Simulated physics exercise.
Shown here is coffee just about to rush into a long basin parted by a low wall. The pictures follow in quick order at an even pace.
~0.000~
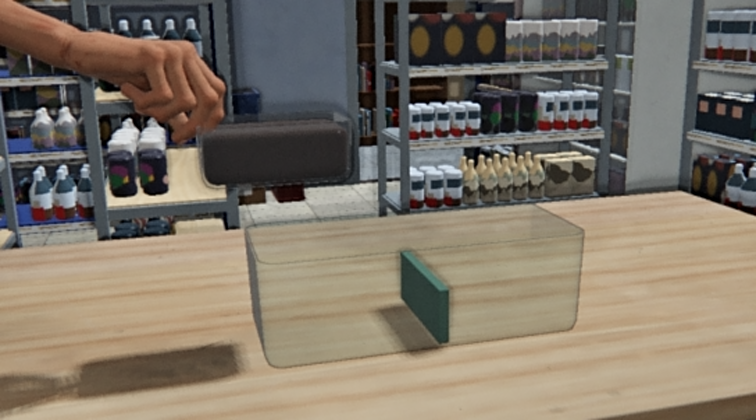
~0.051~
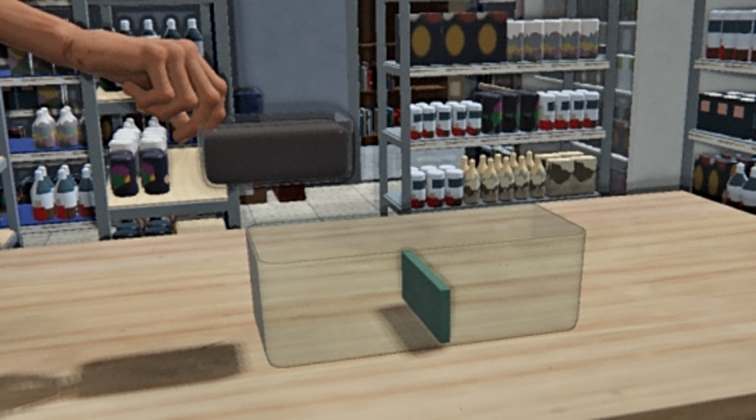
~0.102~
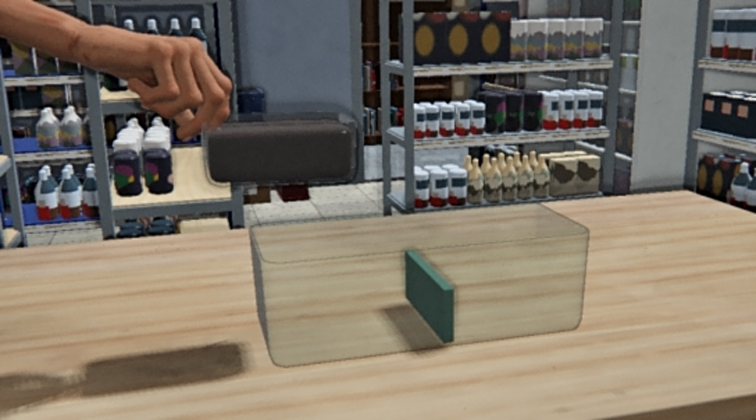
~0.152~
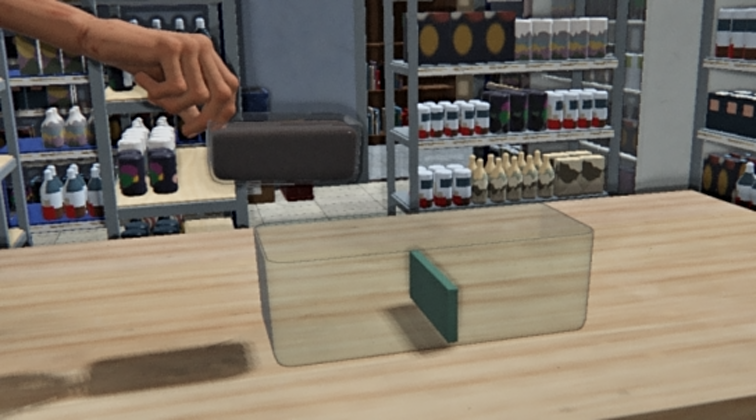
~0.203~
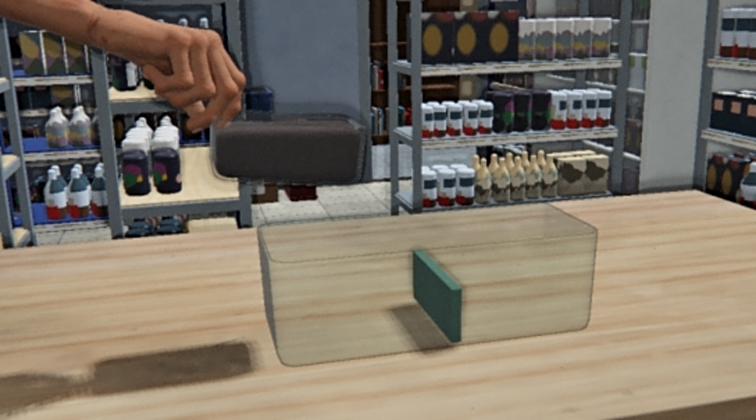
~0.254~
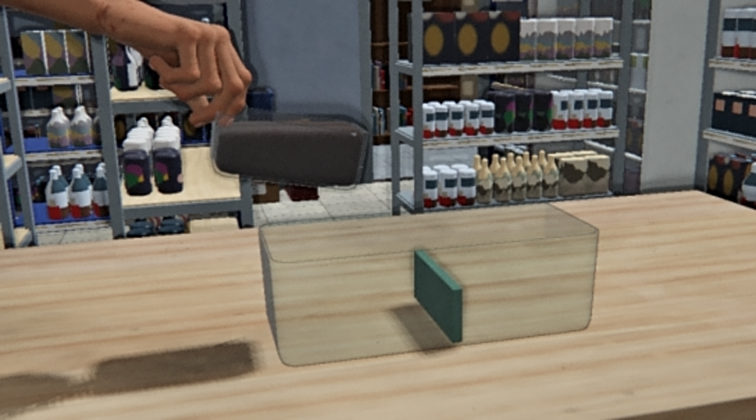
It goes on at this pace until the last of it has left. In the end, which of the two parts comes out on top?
The left one.
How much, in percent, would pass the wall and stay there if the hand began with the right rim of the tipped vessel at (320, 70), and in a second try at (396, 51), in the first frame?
The first gives 0 %, the second 80 %.
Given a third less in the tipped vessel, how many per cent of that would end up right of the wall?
It comes to around 0 percent.
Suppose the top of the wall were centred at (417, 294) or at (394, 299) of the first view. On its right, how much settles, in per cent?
About 30 % for the first and about 60 % for the second.
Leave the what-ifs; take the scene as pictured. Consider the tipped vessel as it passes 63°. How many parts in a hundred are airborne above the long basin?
Roughly 30 percent.
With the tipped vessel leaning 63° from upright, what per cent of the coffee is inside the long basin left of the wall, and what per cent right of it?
So the left part has 30 percent, while the right part has 0.
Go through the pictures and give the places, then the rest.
Tilt 0°; pouring edge (342, 118); surface from (199, 132) to (339, 124); the long basin's rim runs from (251, 246) to (556, 218); the wall's top is at (423, 271), in the first picture.
Tilt 0°; pouring edge (344, 118); surface from (200, 131) to (341, 124), in the second picture.
Tilt 2°; pouring edge (348, 119); surface from (204, 130) to (345, 125), in the third picture.
Tilt 4°; pouring edge (353, 122); surface from (210, 130) to (350, 126), in the fourth picture.
Tilt 7°; pouring edge (357, 125); surface from (214, 130) to (354, 125), in the fifth picture.
Tilt 11°; pouring edge (360, 130); surface from (216, 129) to (357, 126), in the sixth picture.
Then, 0.69 s in, the tilt is 63° and 35 per cent is still to pour, 32 is left of the wall and 1 right of it.
Then, 1.02 s in, the tilt is 96° and 7 per cent is still to pour, 86 is left of the wall and 3 right of it.
Then, 1.35 s in, the tilt is 103° and 0 per cent is still to pour, 95 is left of the wall and 3 right of it.
Then, 1.72 s in, the tilt is 103° and 0 per cent is still to pour, 96 is left of the wall and 3 right of it.
Finally, 96 per cent lies left of the wall, 3 right of it and 1 outside.
